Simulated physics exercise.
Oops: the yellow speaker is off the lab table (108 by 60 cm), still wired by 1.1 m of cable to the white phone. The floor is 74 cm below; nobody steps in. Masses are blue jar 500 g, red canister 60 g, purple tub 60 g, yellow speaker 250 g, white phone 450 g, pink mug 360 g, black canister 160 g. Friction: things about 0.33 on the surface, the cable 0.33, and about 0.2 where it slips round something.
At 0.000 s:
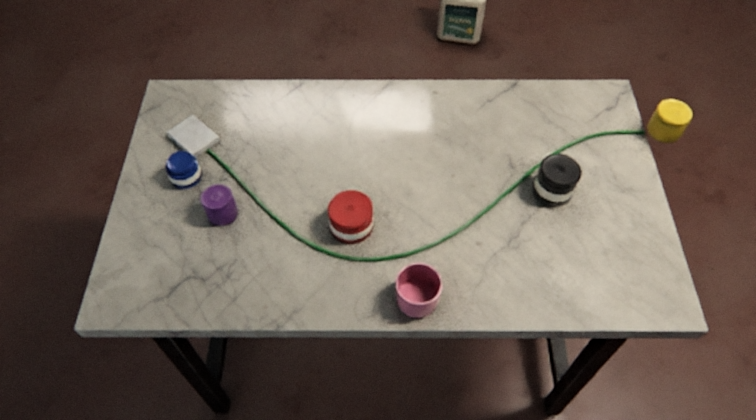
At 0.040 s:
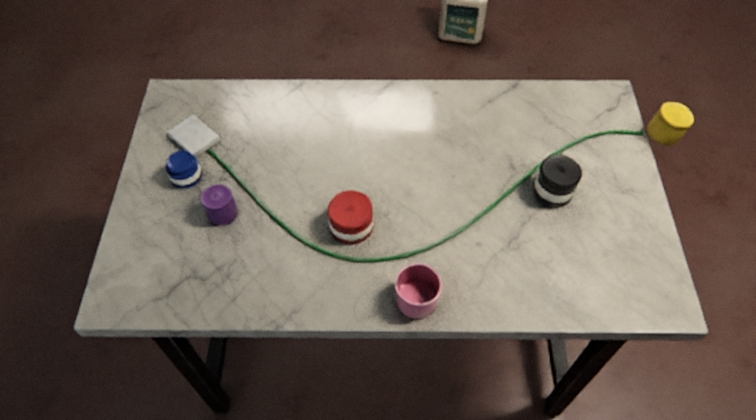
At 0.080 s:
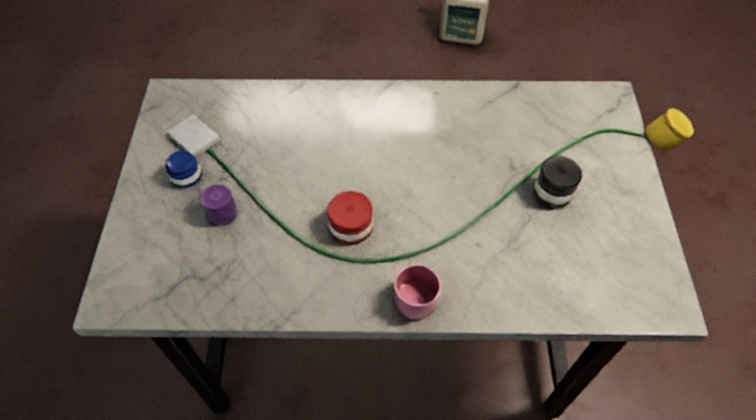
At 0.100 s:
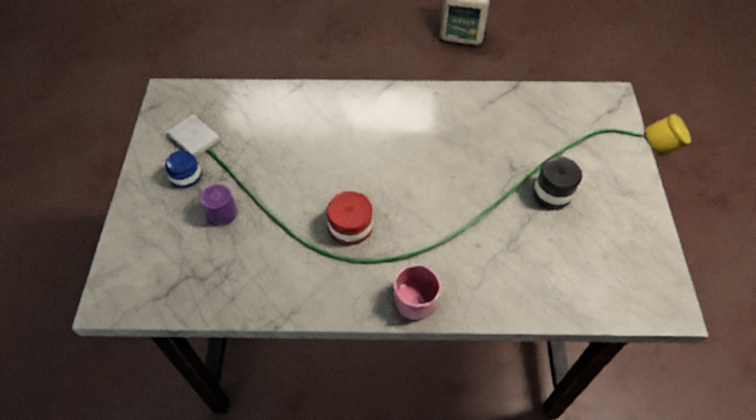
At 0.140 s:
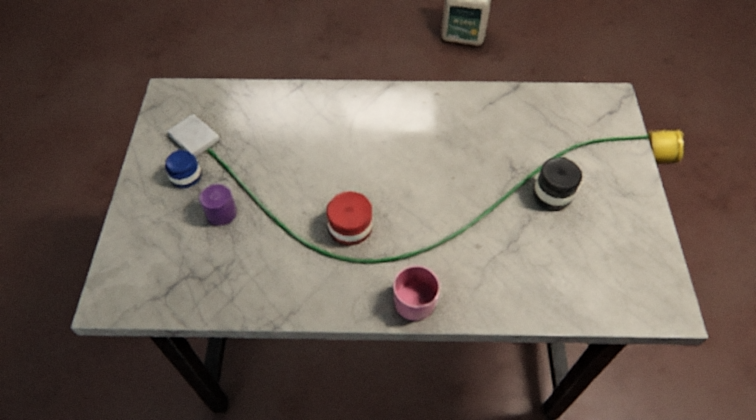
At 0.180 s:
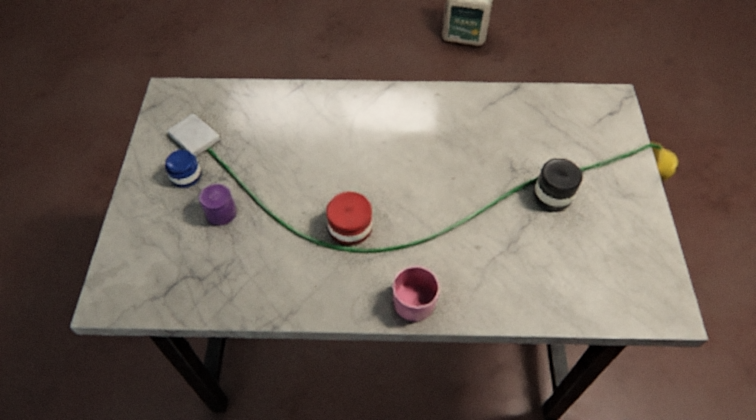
At the start, a yellow cylinder sits at the marble table's right edge, joined by a curving green cable to a flat white object on the left, among several containers. The cylinder tilts over and slips downward past the edge, and the cable shifts and straightens slightly.
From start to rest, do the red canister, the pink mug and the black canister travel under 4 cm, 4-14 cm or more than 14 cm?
In order: The red canister travels a long way; the pink mug stays in the low band; the black canister stays in the low band.
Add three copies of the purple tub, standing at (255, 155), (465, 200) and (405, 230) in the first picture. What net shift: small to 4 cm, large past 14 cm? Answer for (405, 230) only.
There: Large.
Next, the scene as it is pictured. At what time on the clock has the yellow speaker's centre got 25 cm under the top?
About: 0.34 s.
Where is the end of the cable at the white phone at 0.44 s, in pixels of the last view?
Near (232, 139).
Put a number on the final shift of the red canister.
About: Red canister off the top.
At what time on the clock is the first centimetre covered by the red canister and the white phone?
Red canister 0.22 s, white phone 0.38 s.
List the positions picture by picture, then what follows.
In the first frame, shows, red canister (350, 208); pink mug (419, 283); black canister (561, 169); cable runs through (599, 134) (519, 182) (435, 244) (318, 248) (240, 182).
In the second frame, shows, yellow speaker (676, 114); cable runs through (598, 134) (434, 245) (240, 182).
In the third frame, shows, yellow speaker (669, 130); cable runs through (596, 132) (434, 246) (240, 182).
In the fourth frame, shows, yellow speaker (668, 135); cable runs through (596, 133) (434, 246) (240, 182).
In the fifth frame, shows, yellow speaker (663, 147); cable runs through (603, 140) (434, 246) (240, 182).
In the sixth frame, shows, red canister (349, 209); pink mug (416, 286); black canister (562, 173); cable runs through (630, 153) (439, 234) (322, 244) (240, 182).
After 0.4 s, the cable's tail end at (232, 139); red canister 39 cm off its start, yellow speaker over the edge, white phone 3 cm off its start.
After 0.7 s, the cable's tail end at (253, 135); red canister over the edge, yellow speaker over the edge, white phone 8 cm off its start.
After 0.9 s, the cable's tail end at (263, 136); red canister over the edge, white phone 10 cm off its start at (239, 131), yellow speaker over the edge.
After 1.2 s, the cable's tail end at (270, 137); red canister over the edge, white phone 11 cm off its start, yellow speaker over the edge.
After 2.4 s, the cable's tail end at (270, 137); red canister over the edge, black canister 0 cm off its start at (562, 174), pink mug 0 cm off its start at (416, 287), white phone 11 cm off its start at (246, 132).
